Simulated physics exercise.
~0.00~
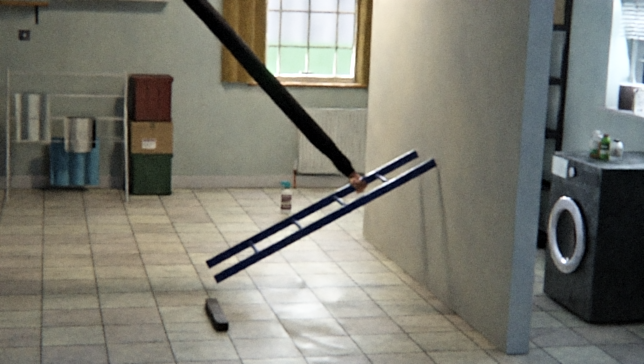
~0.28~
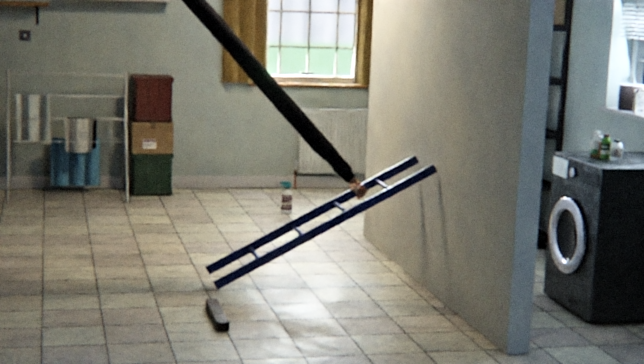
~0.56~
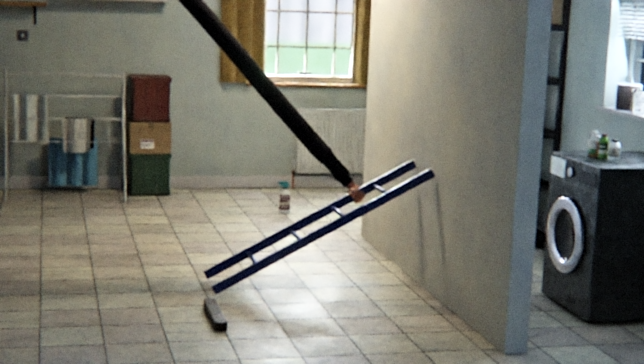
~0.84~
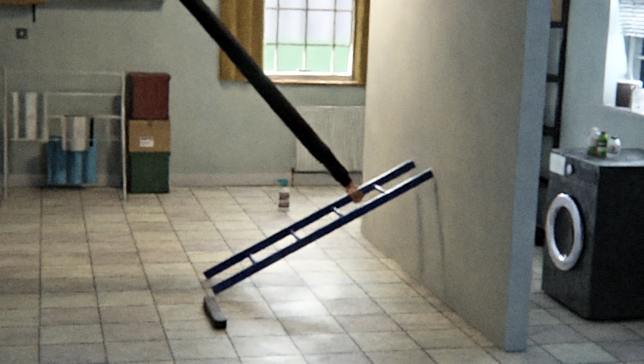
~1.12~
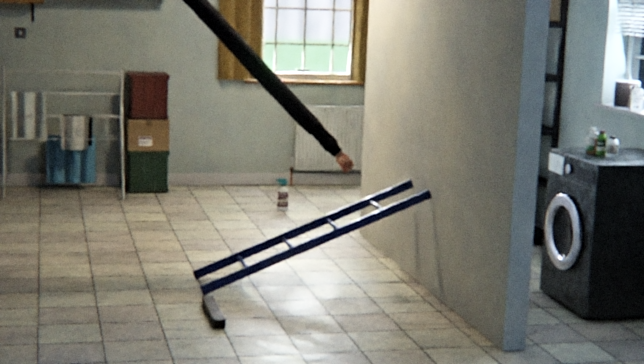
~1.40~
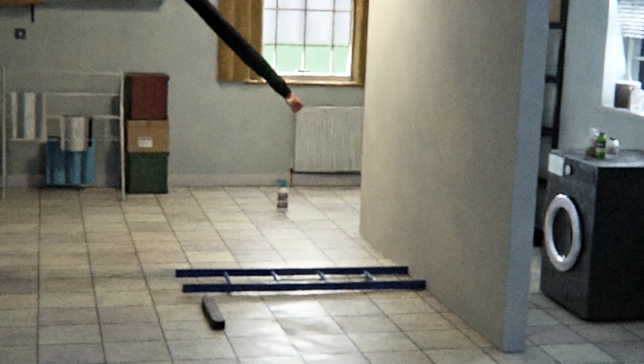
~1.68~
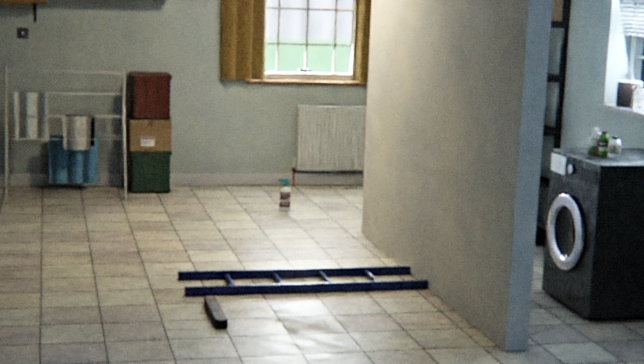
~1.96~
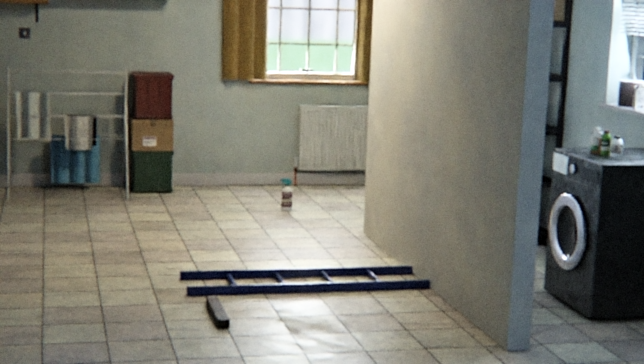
The clip opens on a tiled room with a washing machine at the right, where an arm in a dark sleeve reaches down from above and holds a blue ladder at a low slant beside a grey partition wall. The hand lowers the ladder slightly, bringing its feet down near a short dark batten on the floor. Then the hand lets go and draws back as the ladder begins to tilt lower. Its feet slip a little to the left and the upper end drops. The arm withdraws from view, leaving the ladder lying flat and still behind the unmoved batten.
